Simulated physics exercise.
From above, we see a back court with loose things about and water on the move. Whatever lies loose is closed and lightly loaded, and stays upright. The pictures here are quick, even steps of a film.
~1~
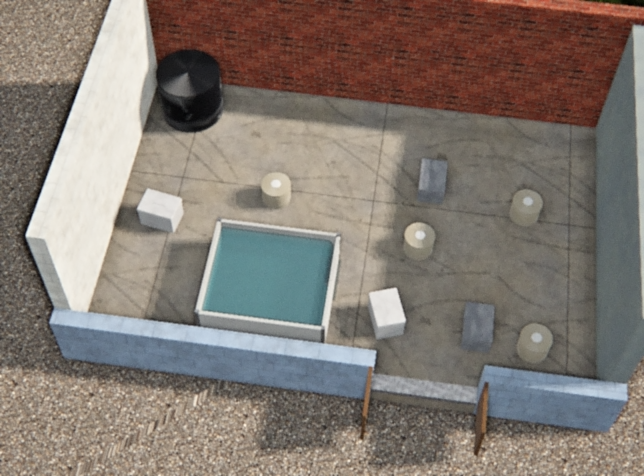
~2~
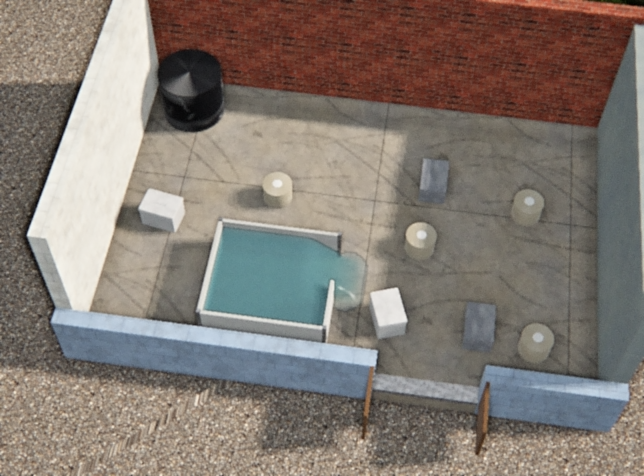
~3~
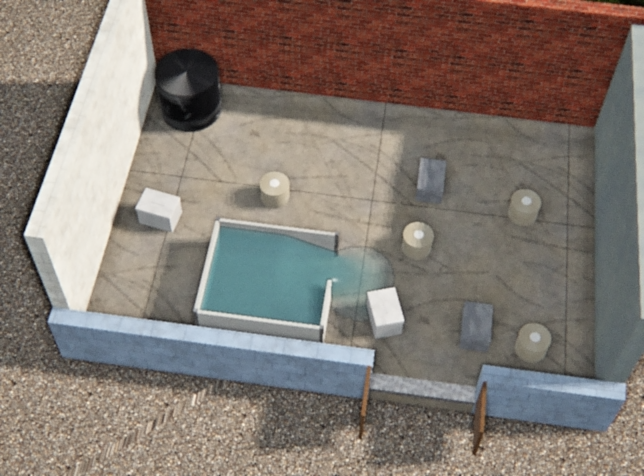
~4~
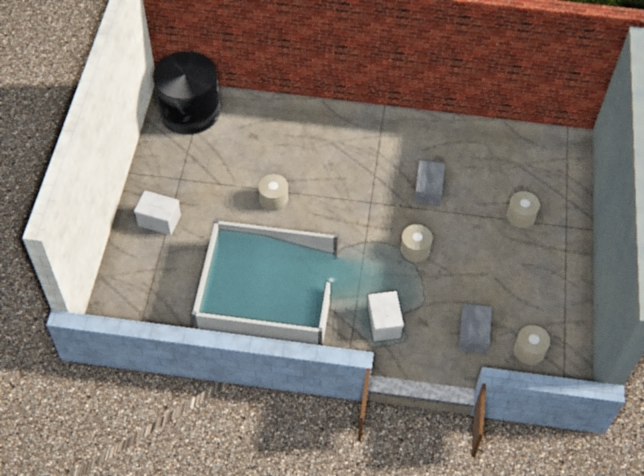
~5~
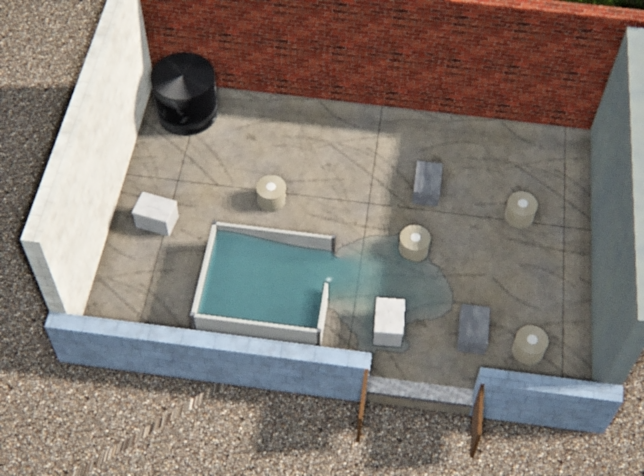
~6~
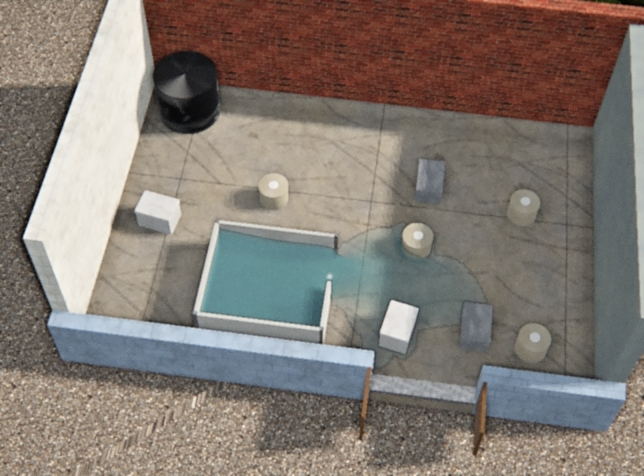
Teal water pours through a gap in the right side of a white-walled pool and fans out across the concrete floor of a walled courtyard, seen from high above. Around it stand white and grey blocks, pale round tubs and a black tank at the back left, before a red brick wall. The sheet spreads rightward around the nearest white block, which shifts and turns slightly, while the view wavers faintly.
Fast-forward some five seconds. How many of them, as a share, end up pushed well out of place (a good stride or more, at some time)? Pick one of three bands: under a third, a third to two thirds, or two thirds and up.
A third to two thirds.
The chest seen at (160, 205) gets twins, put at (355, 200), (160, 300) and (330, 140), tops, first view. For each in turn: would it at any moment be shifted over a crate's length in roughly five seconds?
As listed: Short of that, never so far, less than that.
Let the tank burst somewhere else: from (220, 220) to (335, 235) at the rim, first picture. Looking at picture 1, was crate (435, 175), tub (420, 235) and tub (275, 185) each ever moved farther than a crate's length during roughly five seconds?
Travels that far, falls short, travels that far.
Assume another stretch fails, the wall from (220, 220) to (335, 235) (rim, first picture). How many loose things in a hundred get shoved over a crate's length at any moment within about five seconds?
Close to 20 in a hundred.
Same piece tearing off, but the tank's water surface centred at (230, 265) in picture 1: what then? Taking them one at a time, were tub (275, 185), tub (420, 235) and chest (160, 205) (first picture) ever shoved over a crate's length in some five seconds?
In order: Remained close by, went well off, remained close by.
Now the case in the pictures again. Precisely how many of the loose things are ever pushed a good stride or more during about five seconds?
5.
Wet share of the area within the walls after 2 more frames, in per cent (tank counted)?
Something close to 25 per cent.
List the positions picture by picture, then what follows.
In the first picture, a chest at (387, 307) rests on the ground; a tub at (420, 235) rests on the ground; 0 of 8 have shifted.
In the second picture, a chest at (388, 307) rests on the ground; a tub at (421, 235) rests on the ground; 0 of 8 have shifted.
In the third picture, a chest at (386, 306), on the bottom; a tub at (419, 235) rests on the ground; 0 of 8 have shifted.
In the fourth picture, a chest at (386, 310), on the bottom; a tub at (417, 237) rests on the ground; 0 of 8 have shifted.
In the fifth picture, a chest at (390, 315), on the bottom, close to its start; a tub at (415, 237) rests on the ground; 1 of 8 have shifted.
In the sixth picture, a chest at (399, 320), on the bottom, close to its start; a tub at (418, 236), on the bottom; 1 of 8 have shifted.
A moment on, 1 of 8 are well off their spots; 0 afloat.
Next, 3 of 8 are well off their spots; 1 afloat.
Later, 3 of 8 are well off their spots; 1 afloat.
In the end, 5 of 8 are well off their spots, and 5 have been at some point; 2 afloat.
